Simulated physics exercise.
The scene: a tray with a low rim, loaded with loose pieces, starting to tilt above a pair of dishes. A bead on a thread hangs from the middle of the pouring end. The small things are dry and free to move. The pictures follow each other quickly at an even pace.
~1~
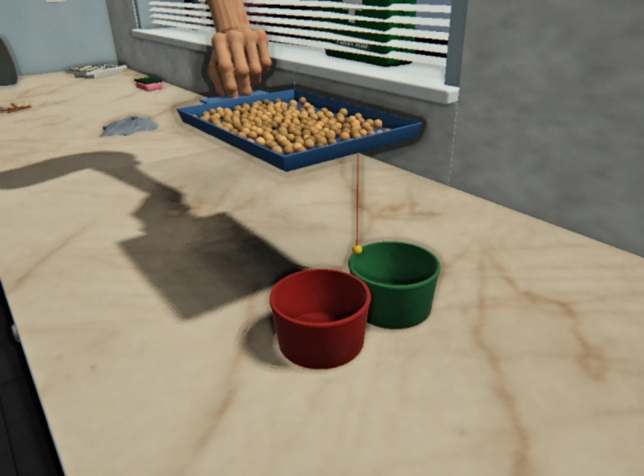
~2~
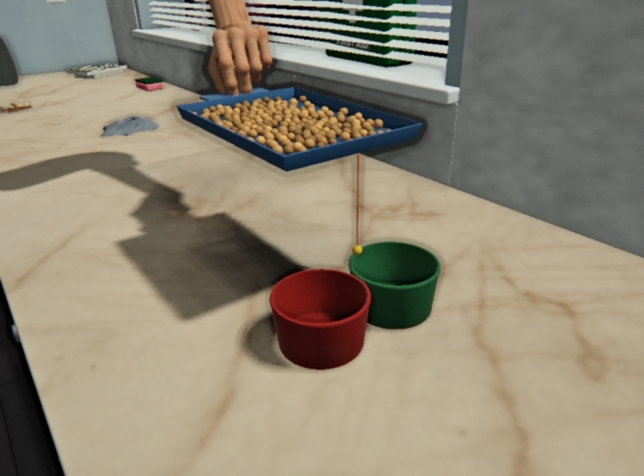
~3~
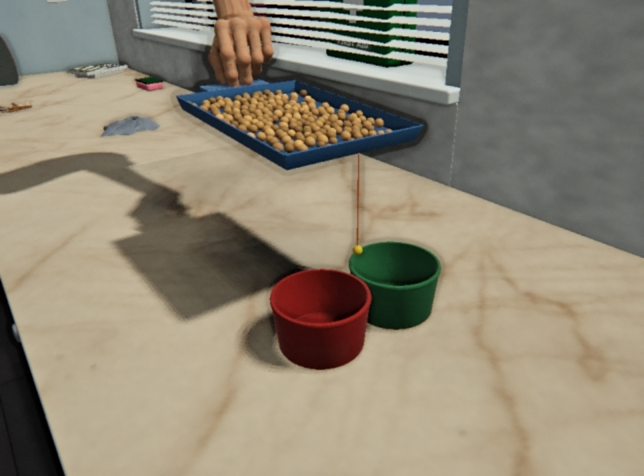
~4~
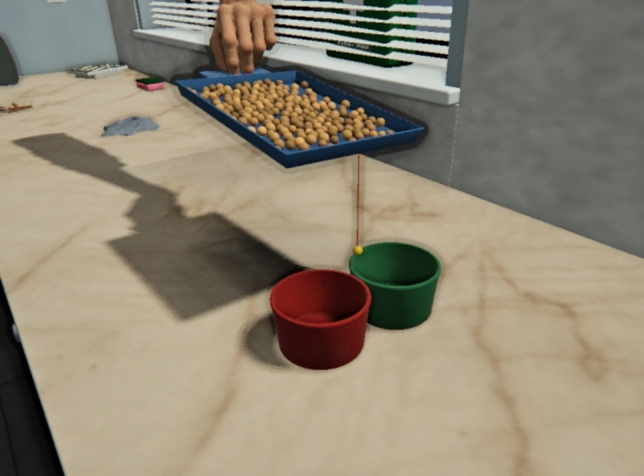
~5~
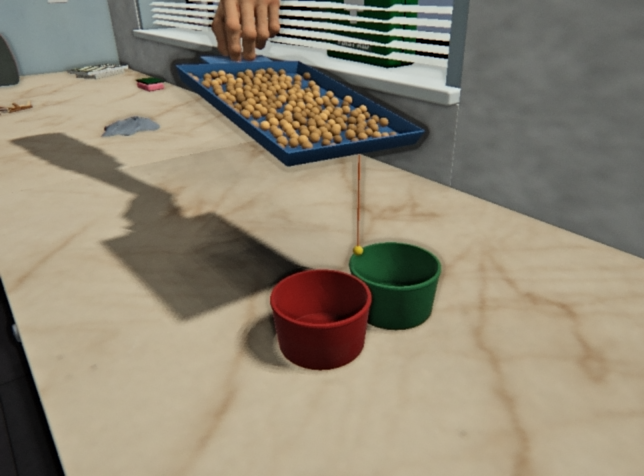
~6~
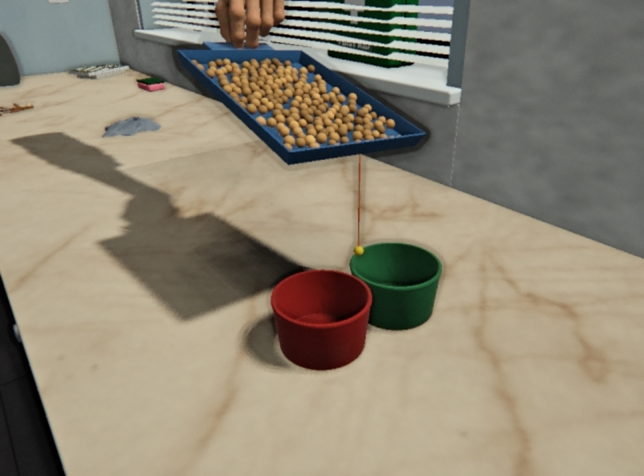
A hand tilts a blue tray of round wooden beads above red and green dishes.
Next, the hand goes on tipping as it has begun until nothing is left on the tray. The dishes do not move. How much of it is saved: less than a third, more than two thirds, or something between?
The two hold between a third and two thirds of the load.
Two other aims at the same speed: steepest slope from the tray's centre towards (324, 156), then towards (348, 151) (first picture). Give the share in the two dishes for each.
First some 80, then 60 per cent.
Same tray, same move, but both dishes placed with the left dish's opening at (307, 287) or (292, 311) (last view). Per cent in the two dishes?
About 30 and 20 per cent.
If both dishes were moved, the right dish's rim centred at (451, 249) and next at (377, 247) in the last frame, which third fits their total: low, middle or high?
At the first place over two thirds, at the second below one third.
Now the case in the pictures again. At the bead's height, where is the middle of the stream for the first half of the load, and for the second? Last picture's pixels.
Around (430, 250) and then (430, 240).
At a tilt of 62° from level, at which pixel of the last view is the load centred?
Close to (391, 136).
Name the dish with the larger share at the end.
Fuller: The dish on the right.
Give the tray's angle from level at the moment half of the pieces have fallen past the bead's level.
At some 80 degrees.
Soon, tray tipped steeply; most on the tray; a stray few in the left dish; a small part in the right dish; a stray few outside both; about a quarter in the air.
A while on, tray tipped past a quarter turn; a stray few on the tray; a stray few in the left dish; about half in the right dish; about half outside both; a small part in the air.
Towards the end, tray tipped past a quarter turn; a stray few in the left dish; about half in the right dish; about half outside both.
Finally, tray tipped past a quarter turn; a stray few in the left dish; about half in the right dish; about half outside both.
